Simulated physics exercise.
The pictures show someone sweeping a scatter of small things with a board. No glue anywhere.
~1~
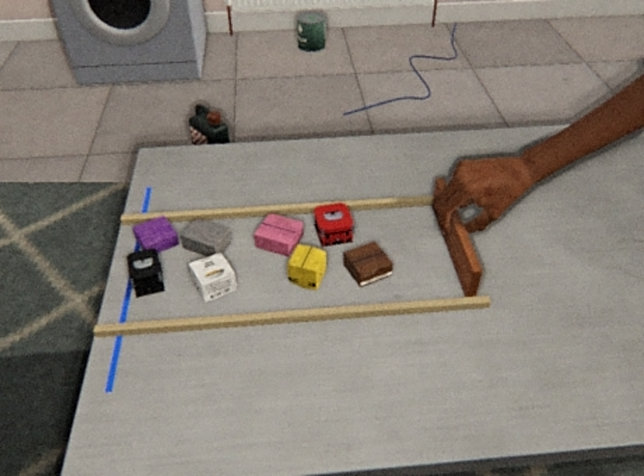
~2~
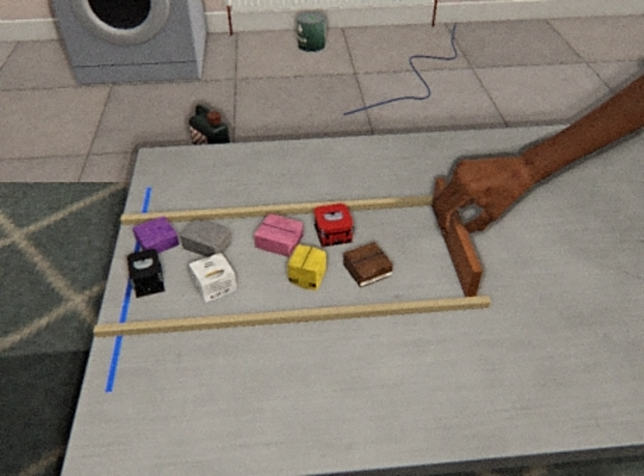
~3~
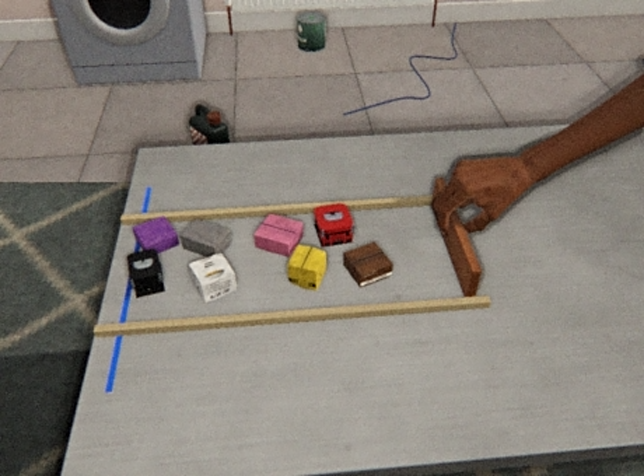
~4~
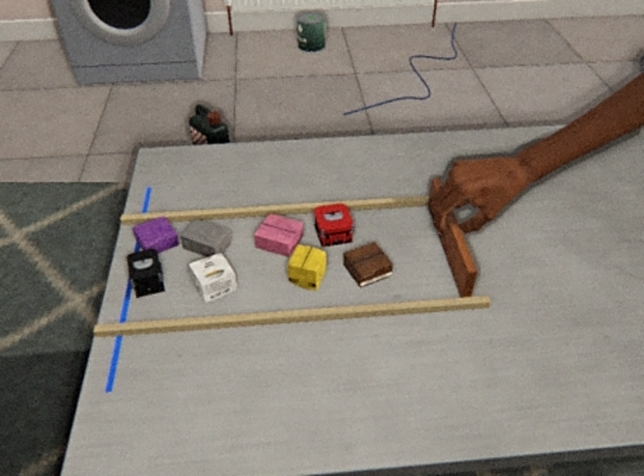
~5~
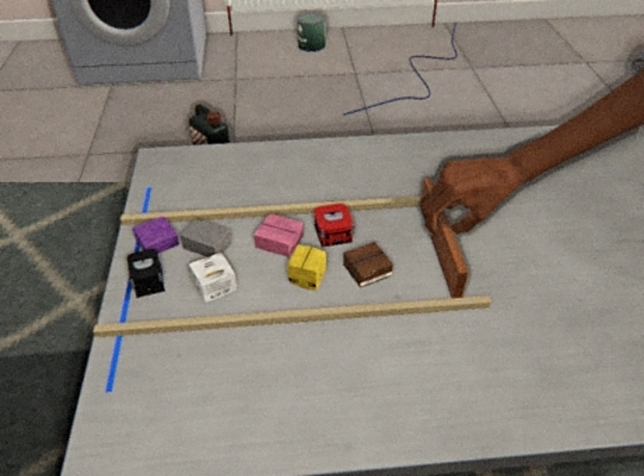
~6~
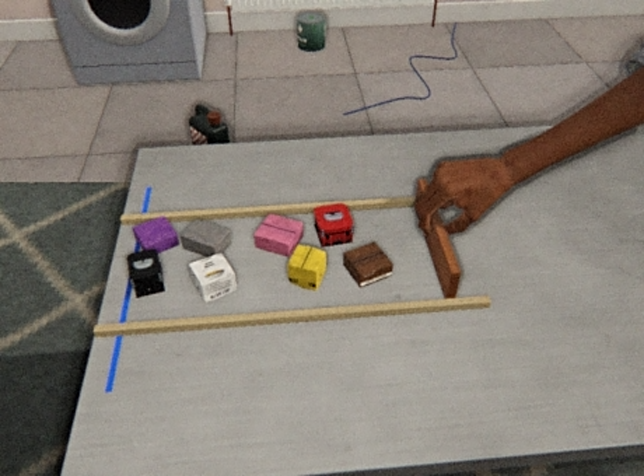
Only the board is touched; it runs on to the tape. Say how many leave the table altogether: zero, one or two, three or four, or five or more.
As it turns out, the number that fall off is five or more.
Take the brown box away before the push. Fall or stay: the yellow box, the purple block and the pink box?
The yellow box stays on; the purple block goes over; the pink box goes over.
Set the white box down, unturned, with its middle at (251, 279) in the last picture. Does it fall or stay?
Then it is lost.
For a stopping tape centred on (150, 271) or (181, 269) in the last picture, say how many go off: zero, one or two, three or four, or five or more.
For each place: Five or over; three or four.
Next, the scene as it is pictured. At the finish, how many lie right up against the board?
2 of them.
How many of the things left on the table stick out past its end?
Overhanging: 2.
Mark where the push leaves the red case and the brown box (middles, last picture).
The red case stops around (118, 238); the brown box around (109, 278).
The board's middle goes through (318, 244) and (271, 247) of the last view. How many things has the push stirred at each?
First 4, then 7.
Early on, none off yet; black case at rest near (146, 273); purple block at rest near (156, 236); grey block at rest near (206, 240).
Finally, the number that fall off is five or more; lost, yellow box, pink box, white box, grey block, purple block and black case.
